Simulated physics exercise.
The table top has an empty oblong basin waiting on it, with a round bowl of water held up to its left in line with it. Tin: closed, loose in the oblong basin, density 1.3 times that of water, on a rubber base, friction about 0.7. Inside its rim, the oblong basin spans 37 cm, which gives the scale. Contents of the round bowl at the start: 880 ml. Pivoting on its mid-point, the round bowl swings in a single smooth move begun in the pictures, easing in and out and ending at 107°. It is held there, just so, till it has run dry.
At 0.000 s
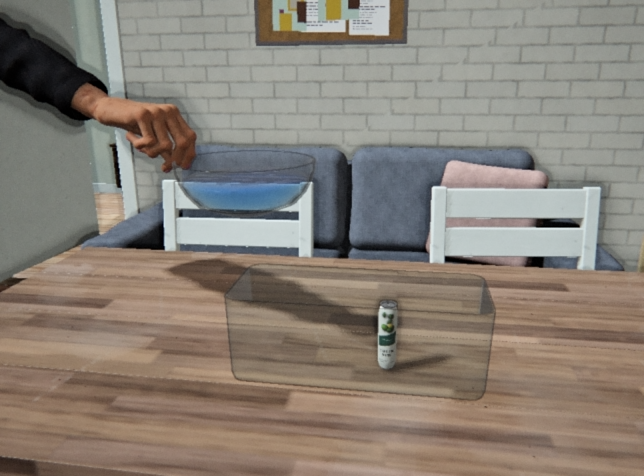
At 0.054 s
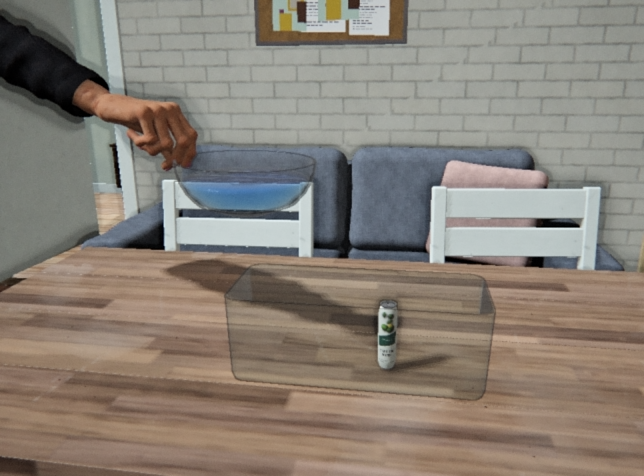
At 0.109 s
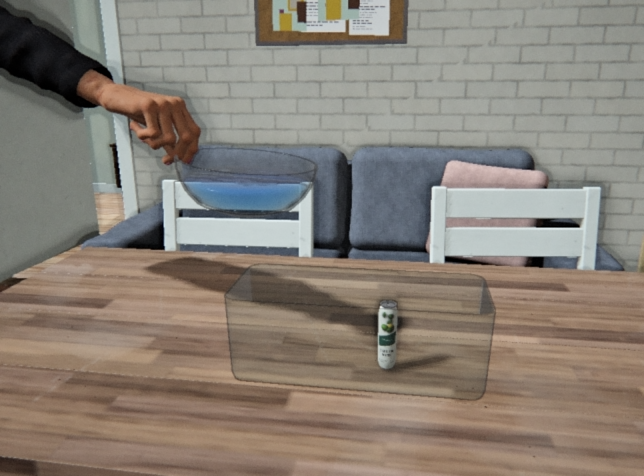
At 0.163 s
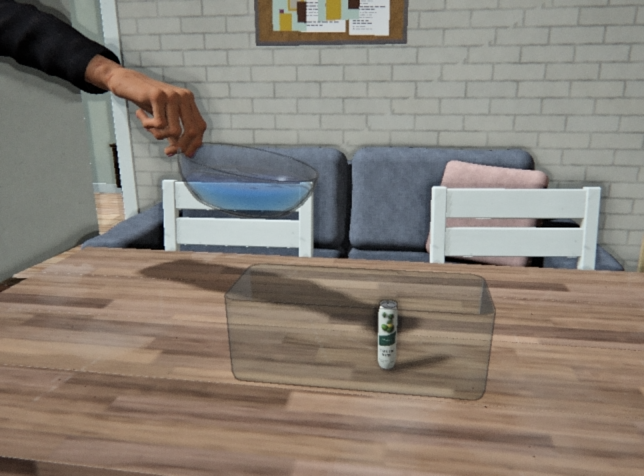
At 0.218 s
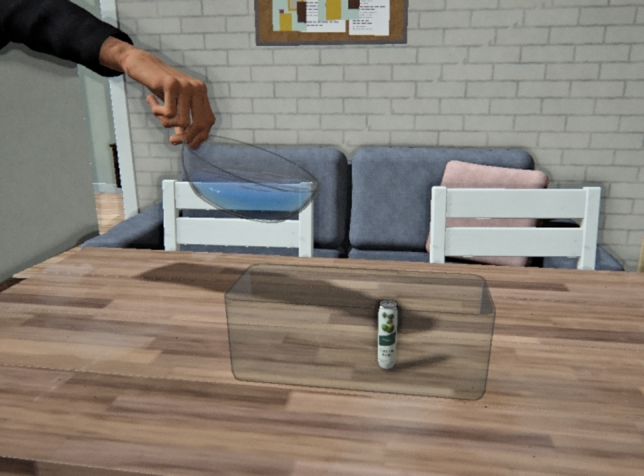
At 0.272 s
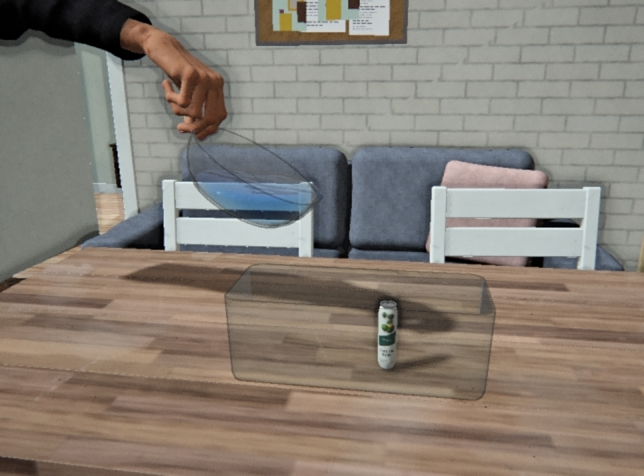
In this clip, a hand holds a clear round bowl of blue water above a wooden table, then tilts it increasingly toward the right, while a small tin stands still inside a clear oblong basin on the table.
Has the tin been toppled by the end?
It will be floored.
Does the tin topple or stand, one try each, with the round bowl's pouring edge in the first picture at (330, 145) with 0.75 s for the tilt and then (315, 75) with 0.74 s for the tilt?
Try 1: Tipped over; try 2: Tipped over.
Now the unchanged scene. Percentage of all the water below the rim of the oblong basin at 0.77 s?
I'd say roughly 94 in a hundred of it.
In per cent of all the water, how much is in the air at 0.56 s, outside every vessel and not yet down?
My guess is roughly 32 %.
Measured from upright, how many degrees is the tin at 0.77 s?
About 15 degrees.
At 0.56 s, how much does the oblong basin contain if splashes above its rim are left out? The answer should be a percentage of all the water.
Around 62 percent.
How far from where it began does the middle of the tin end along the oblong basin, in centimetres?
The middle of the tin ends some 6.0 cm along the basin.
Then, 0.56 s in, the tilt is 92° and 7 per cent is still to pour; the tin stands where it began.
Then, 0.77 s in, the tilt is 107° and 0 per cent is still to pour; the tin leans 13°.
Then, 1.00 s in, the tilt is 107° and 0 per cent is still to pour; the tin leans 21°.
Then, 1.24 s in, the tilt is 107° and 0 per cent is still to pour; the tin lies on its side.
Finally, the tin lies on its side.
